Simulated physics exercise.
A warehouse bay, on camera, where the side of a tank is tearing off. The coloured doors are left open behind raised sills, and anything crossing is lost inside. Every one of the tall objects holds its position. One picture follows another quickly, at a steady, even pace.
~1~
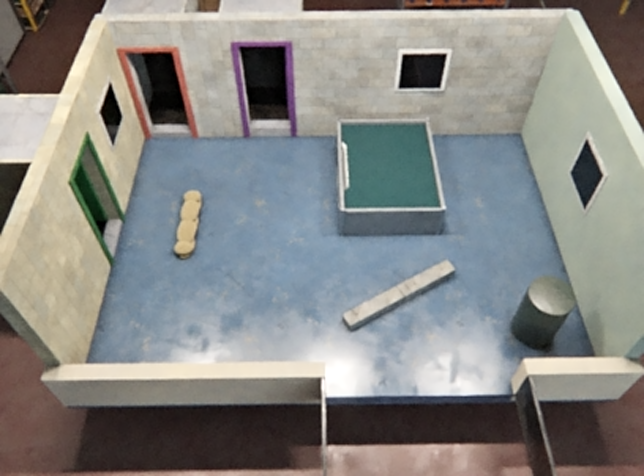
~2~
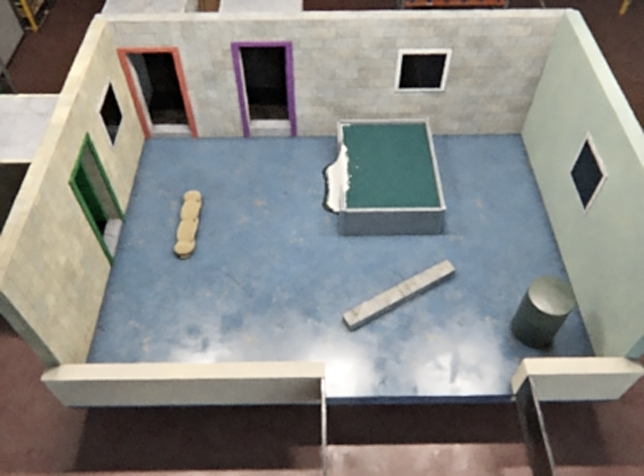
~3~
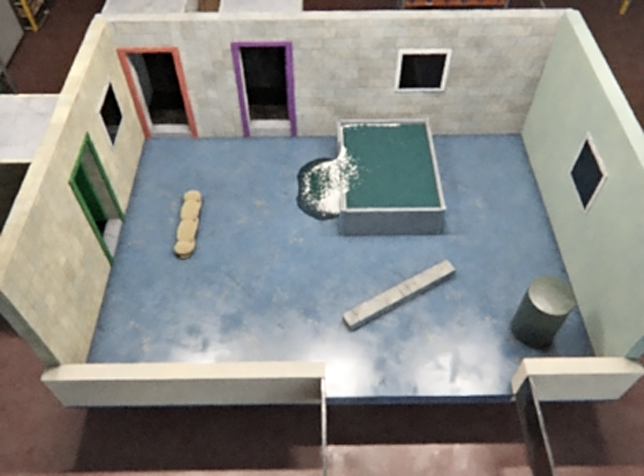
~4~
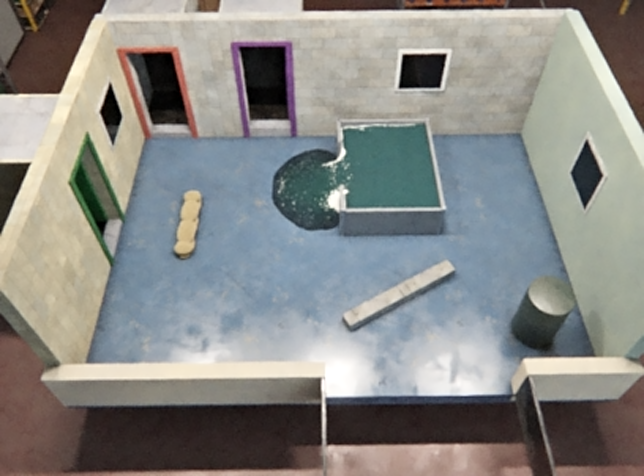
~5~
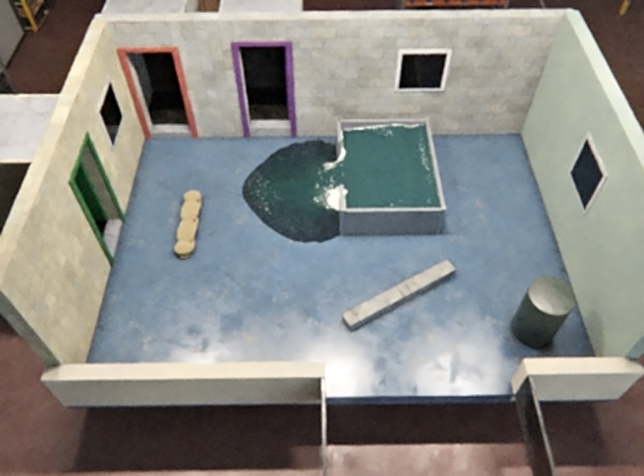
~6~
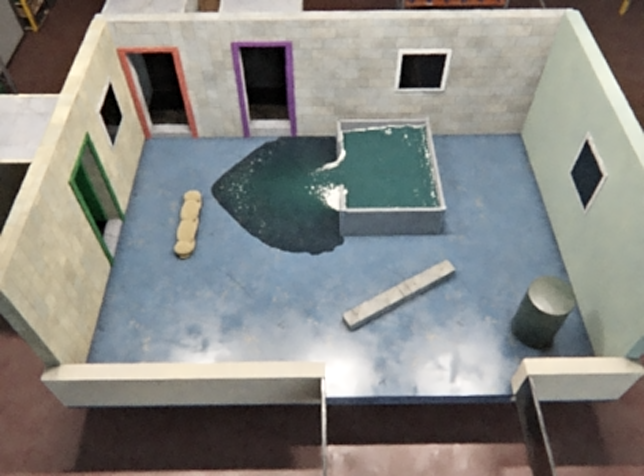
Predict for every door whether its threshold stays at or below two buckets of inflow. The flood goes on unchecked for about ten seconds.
As I see it, the red door sees more than two pails. The purple door sees two pails or less. The green door sees two pails or less.
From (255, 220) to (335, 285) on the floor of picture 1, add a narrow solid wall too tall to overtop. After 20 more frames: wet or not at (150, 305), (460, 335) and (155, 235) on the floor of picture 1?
Taking the points in order - wetted, unwetted, wetted.
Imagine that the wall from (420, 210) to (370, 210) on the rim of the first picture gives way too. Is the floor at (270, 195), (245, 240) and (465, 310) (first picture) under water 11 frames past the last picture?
So that's left bare for the first, left bare for the second and waterlogged for the third.
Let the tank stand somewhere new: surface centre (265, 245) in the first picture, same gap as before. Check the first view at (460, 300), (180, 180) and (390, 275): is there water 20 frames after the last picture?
Bone-dry, soaked, bone-dry.
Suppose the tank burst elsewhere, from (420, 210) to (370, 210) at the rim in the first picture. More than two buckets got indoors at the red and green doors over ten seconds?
I'd expect the red door to stay beneath the mark and the green door to stay beneath the mark.
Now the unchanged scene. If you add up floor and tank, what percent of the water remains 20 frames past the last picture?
Near 98 in a hundred.
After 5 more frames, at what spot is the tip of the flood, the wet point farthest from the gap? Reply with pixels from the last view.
Around (139, 165).
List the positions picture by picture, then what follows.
The first frame shows the tank at (387, 165) is whole and still.
In the second frame, the front is at (333, 210), out from the gap at (341, 181).
In the third frame, the front is at (305, 208), out from the gap at (341, 182).
In the fourth frame, water pours out at (341, 182) and has run to (279, 175).
In the fifth frame, water pours out at (341, 182) and has run to (249, 182).
In the sixth frame, the front is at (215, 189), out from the gap at (341, 180).
A moment on, water covers 25 % of the floor; the red door not reached, the purple door wet at the sill, nothing in, the green door not reached.
Next, water covers 35 % of the floor; the red door wet at the sill, nothing in, the purple door wet at the sill, nothing in, the green door wet at the sill, nothing in.
Then, water covers 45 % of the floor; the red door over two buckets in, the purple door wet at the sill, nothing in, the green door wet at the sill, nothing in.
Later, water covers 55 % of the floor; the red door over two buckets in, the purple door wet at the sill, nothing in, the green door wet at the sill, nothing in.
In the end, water covers 85 % of the floor; the red door over two buckets in, the purple door wet at the sill, nothing in, the green door wet at the sill, nothing in.
